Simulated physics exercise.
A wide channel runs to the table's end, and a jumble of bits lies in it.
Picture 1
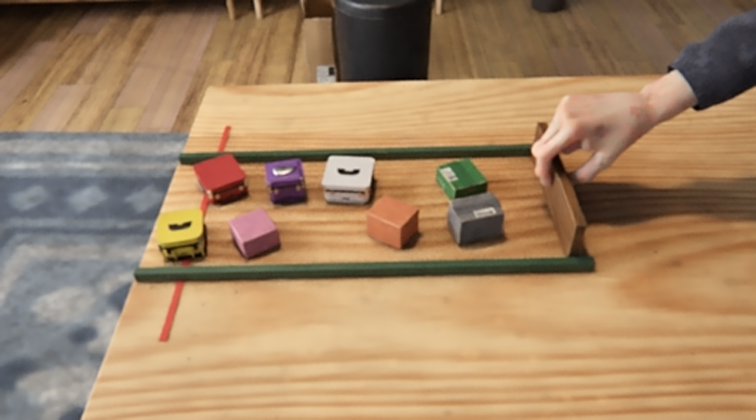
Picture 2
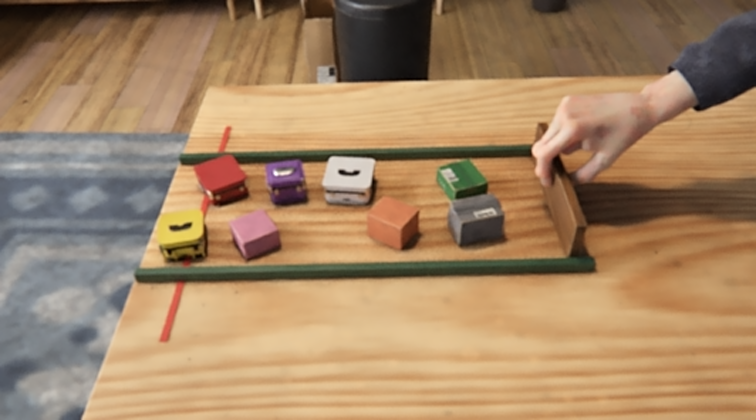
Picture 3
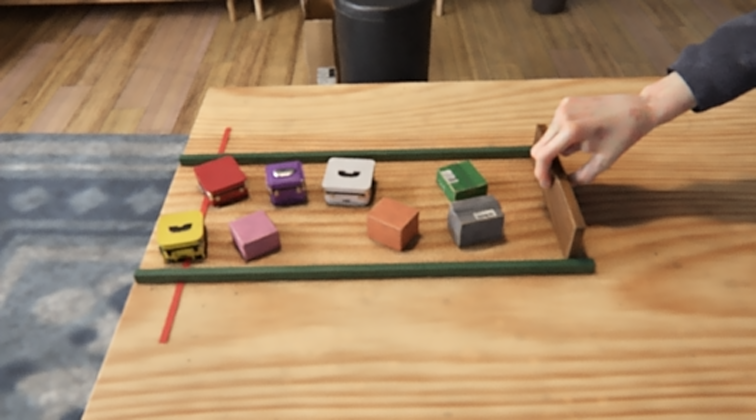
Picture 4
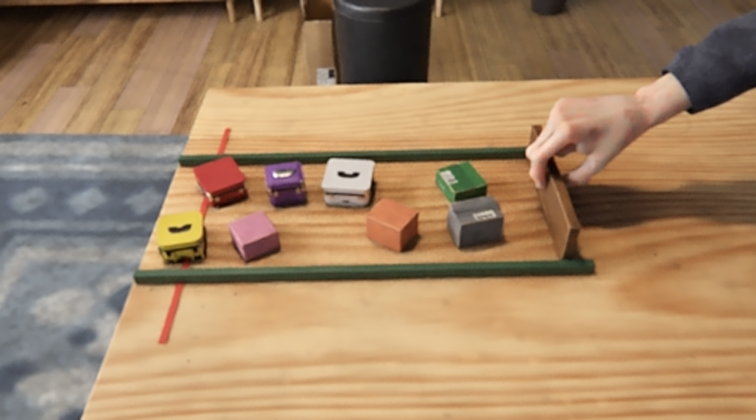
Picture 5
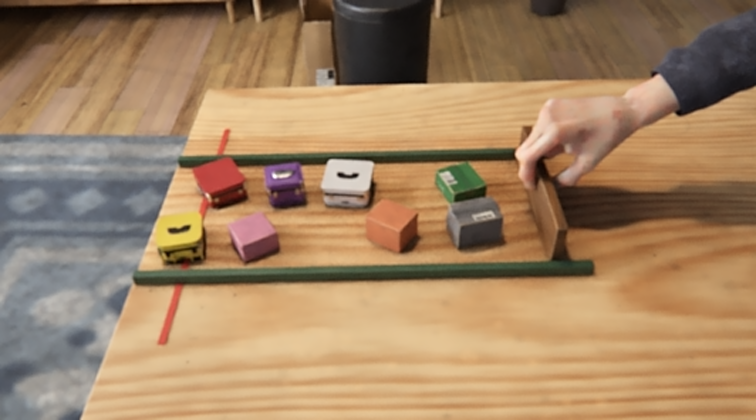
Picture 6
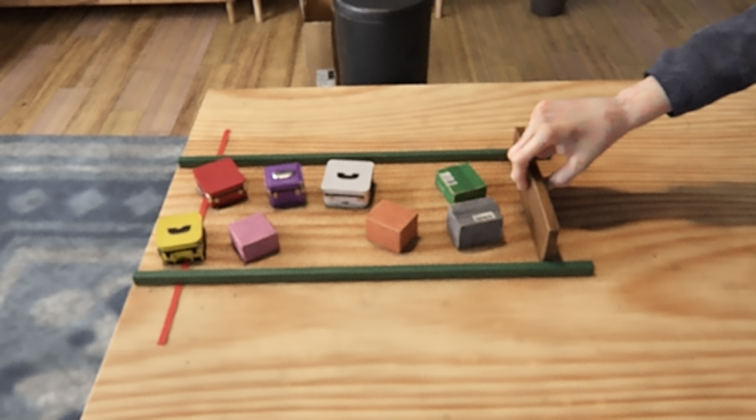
On a wooden table, a hand held a brown board upright across a channel between two green strips, then slid it a little to the left toward the small colourful cases and blocks, which stayed put.
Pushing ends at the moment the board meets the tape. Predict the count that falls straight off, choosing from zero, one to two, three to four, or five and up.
What falls is five pieces or more.
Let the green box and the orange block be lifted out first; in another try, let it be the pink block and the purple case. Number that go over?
The count is 3 in the first case and 4 in the second.
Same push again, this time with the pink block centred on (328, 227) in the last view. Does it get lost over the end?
Result: It tips off.
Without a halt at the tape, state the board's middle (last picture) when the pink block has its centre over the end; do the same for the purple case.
The middle would be close to (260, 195) and then close to (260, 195).
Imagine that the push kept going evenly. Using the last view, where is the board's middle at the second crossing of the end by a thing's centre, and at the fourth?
In pixels, around (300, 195) followed by around (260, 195).
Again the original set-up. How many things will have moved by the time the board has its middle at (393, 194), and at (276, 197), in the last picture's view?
Tally at point one: 4; at point two: 8.
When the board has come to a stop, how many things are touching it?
So the total is 2.
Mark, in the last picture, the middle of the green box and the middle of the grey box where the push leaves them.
They come to rest around (188, 188) and (168, 225).
Soon after, none off yet; yellow case at rest near (182, 239); red case at rest near (221, 184); pink block at rest near (254, 237).
After that, none off yet; yellow case at rest near (182, 239); red case displaced a little near (201, 182); pink block displaced about its own width near (229, 237).
And then, two off so far; yellow case on its way down near (146, 387); red case on its way down near (170, 338); pink block displaced well along near (141, 239).
In the end, the number that fall off is five or more; gone, orange block, white case, purple case, pink block, red case and yellow case.
